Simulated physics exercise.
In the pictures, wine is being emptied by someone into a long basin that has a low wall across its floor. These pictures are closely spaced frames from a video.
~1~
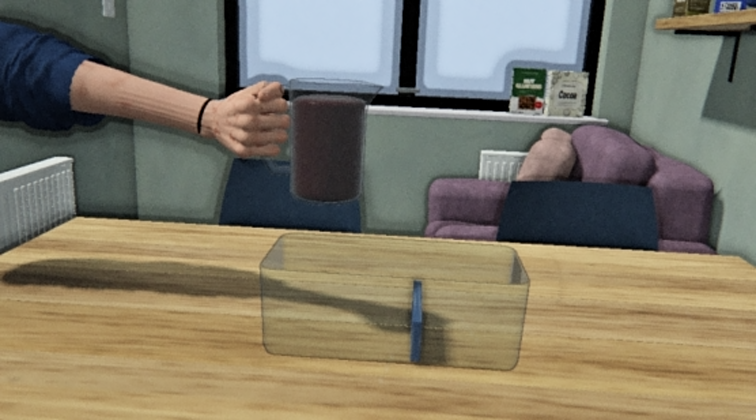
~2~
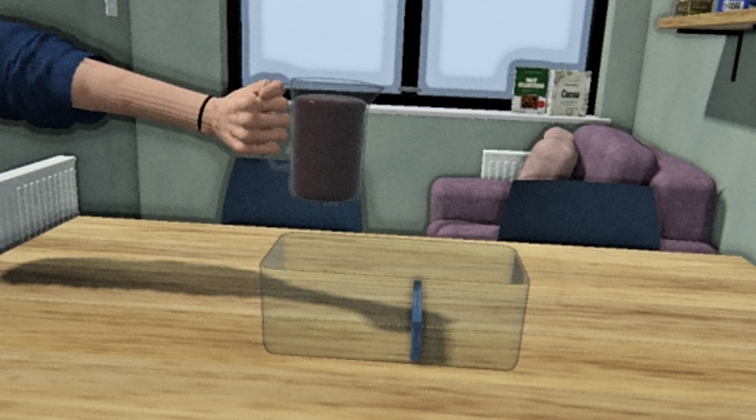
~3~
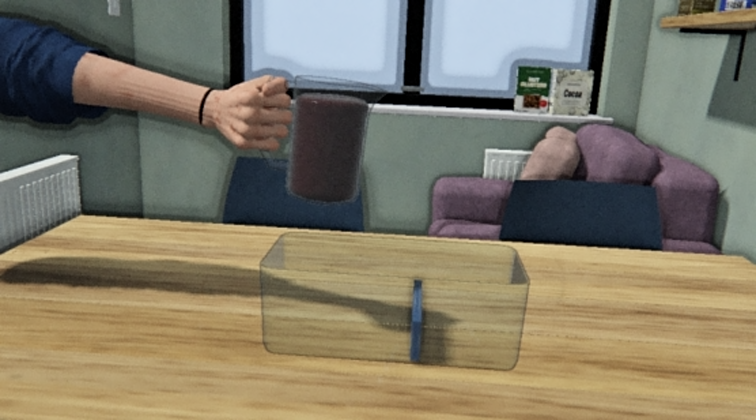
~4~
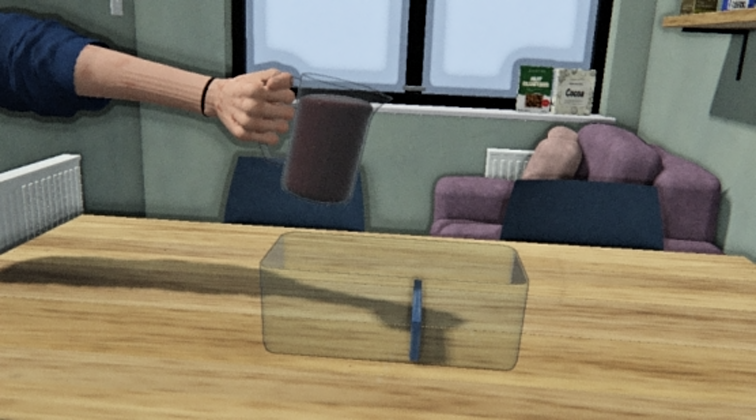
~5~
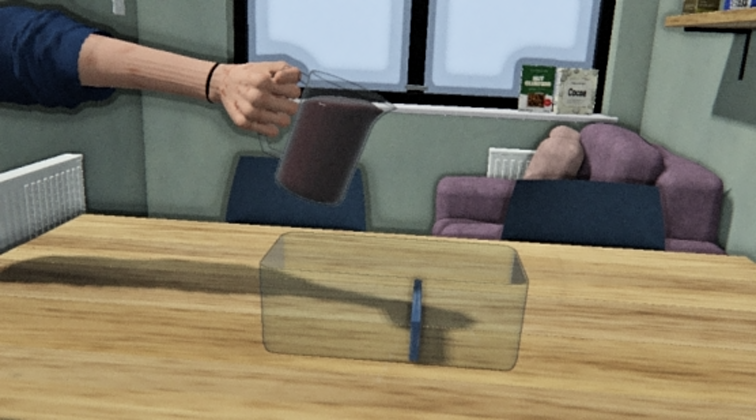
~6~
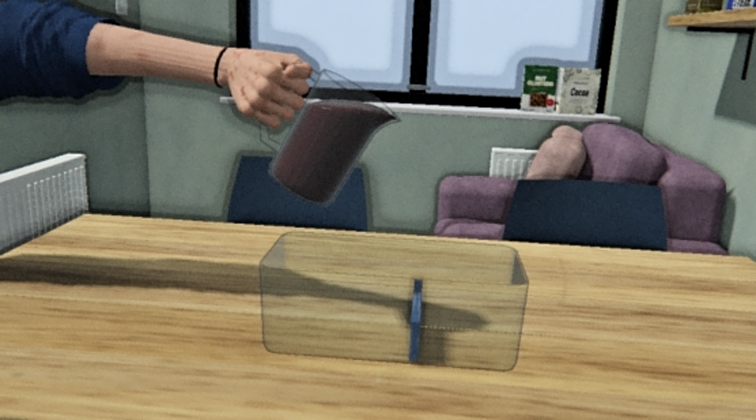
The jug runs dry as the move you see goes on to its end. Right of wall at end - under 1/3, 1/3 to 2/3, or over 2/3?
Outstrips two thirds.
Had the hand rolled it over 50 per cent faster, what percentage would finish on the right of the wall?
Around 90 percent ends up there.
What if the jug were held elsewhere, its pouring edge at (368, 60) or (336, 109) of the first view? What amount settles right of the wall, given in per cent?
Estimate, first then second: 75 per cent and 0 per cent.
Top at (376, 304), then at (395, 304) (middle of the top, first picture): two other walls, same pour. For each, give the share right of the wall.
About 95 % for the first and about 95 % for the second.
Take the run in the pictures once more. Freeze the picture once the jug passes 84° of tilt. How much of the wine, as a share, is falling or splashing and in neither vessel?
Some 15 per cent.
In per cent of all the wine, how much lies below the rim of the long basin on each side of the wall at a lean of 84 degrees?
Left side: 0 in a hundred; right side: 10 in a hundred.
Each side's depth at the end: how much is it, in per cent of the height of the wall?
Left 0 %, right 70 %.
A moment on, the tilt is 84° and 75 per cent is still to pour, 0 is left of the wall and 8 right of it.
Next, the tilt is 99° and 34 per cent is still to pour, 2 is left of the wall and 44 right of it.
Then the tilt is 99° and 10 per cent is still to pour, 3 is left of the wall and 79 right of it.
Later the tilt is 99° and 2 per cent is still to pour, 6 is left of the wall and 88 right of it.
At rest 9 per cent lies left of the wall, 89 right of it and 2 outside.
